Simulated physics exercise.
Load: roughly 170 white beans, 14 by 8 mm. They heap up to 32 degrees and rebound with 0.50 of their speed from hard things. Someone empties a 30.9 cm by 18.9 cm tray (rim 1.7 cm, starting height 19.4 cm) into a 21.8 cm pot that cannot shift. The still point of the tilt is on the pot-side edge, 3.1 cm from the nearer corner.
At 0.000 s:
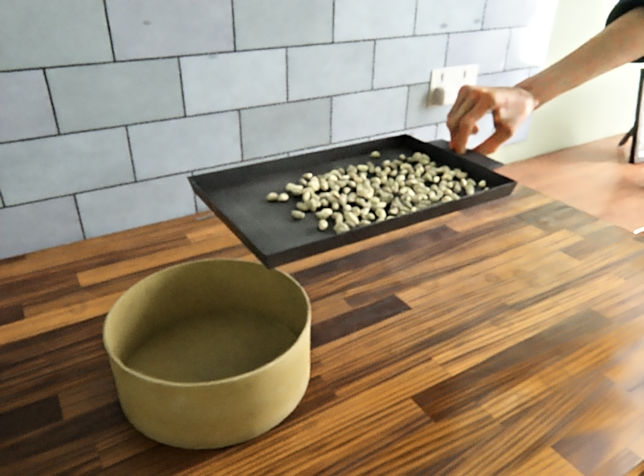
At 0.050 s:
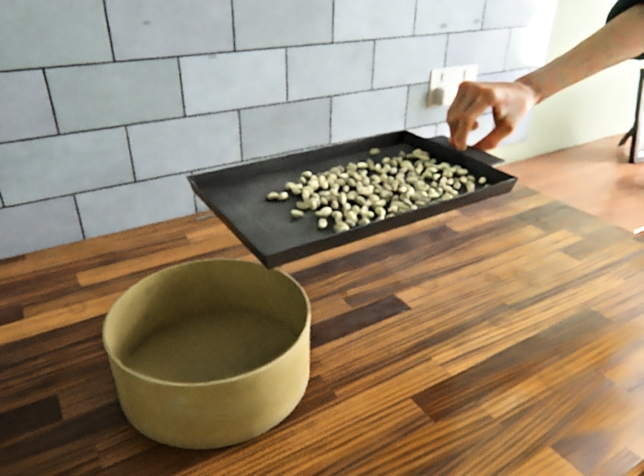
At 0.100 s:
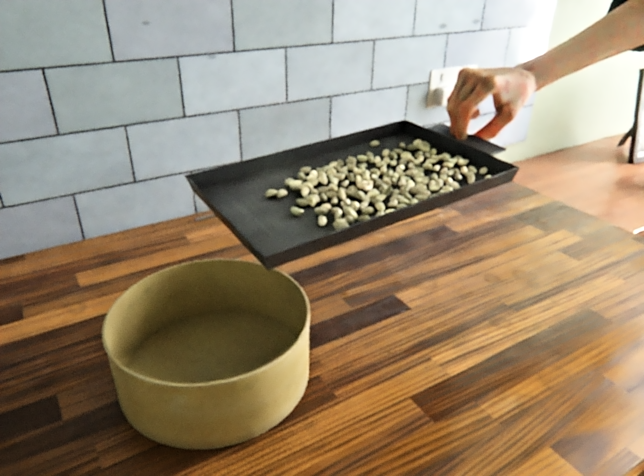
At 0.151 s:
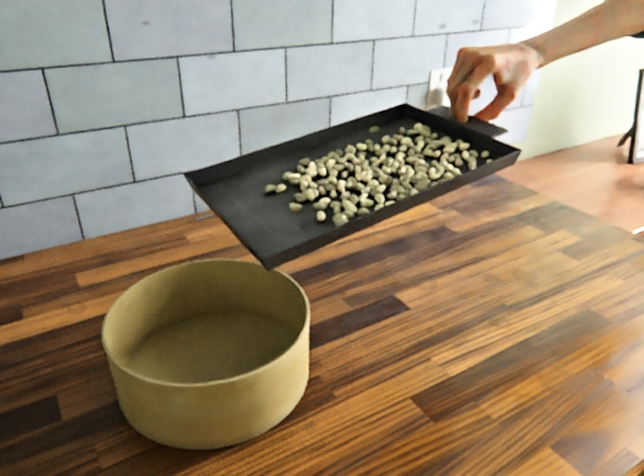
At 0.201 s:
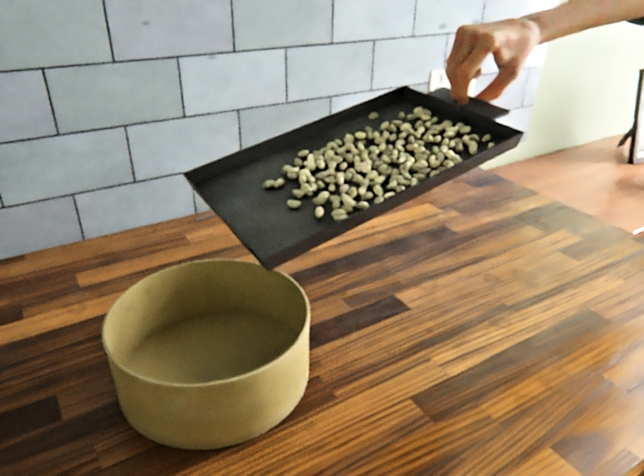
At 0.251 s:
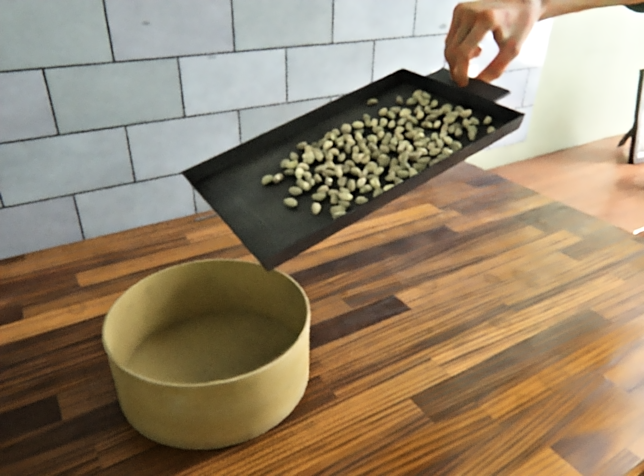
A hand raises the right end of a dark tray of beans, tilting it leftward.
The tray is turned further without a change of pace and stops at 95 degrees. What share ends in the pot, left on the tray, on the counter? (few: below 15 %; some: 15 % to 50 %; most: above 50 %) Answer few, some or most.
Pot most, tray few, counter some.
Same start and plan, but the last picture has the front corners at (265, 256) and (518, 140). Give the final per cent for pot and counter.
Pot 60, counter 40.
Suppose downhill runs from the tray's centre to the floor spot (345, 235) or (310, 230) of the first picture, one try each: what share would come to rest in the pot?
About 10 and 25 per cent.
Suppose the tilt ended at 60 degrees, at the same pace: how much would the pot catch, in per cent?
In that case some 40 per cent.
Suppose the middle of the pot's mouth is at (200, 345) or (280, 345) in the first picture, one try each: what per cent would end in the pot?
Some 95 and 75 per cent.
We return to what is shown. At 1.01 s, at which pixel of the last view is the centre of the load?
At about (202, 371).
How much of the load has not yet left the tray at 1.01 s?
About 35 per cent.
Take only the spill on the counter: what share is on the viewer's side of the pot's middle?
About 90 per cent.
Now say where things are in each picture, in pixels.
Tray tilt 0 degrees, front corners at (268, 252) and (512, 181); middle of the pieces at (386, 190); pot at (210, 311), in the first picture.
Tray tilt 1 degrees, front corners at (267, 252) and (513, 177); middle of the pieces at (386, 188), in the second picture.
Tray tilt 3 degrees, front corners at (266, 253) and (514, 167), lowest corner left front; middle of the pieces at (386, 181), in the third picture.
Tray tilt 8 degrees, front corners at (265, 254) and (516, 150), lowest corner left front; middle of the pieces at (385, 171), in the fourth picture.
Tray tilt 12 degrees, front corners at (264, 255) and (518, 132), lowest corner left front; middle of the pieces at (385, 160), in the fifth picture.
Tray tilt 16 degrees, front corners at (263, 257) and (519, 114), lowest corner left front; middle of the pieces at (375, 150); pot at (209, 311). Its pace works out near 85 degrees a second, in the sixth picture.
Then, at 0.70 s, tilt 53 degrees; the tray holds 100 %, the pot 0 %.
After 1.01 s, tilt 79 degrees; the tray holds 35 %, the pot 35 %.
After 1.41 s, tilt 95 degrees; the tray holds 0 %, the pot 60 %.
By 2.9 s all is still; pot 70 %, tray 0 %, counter 30 %.
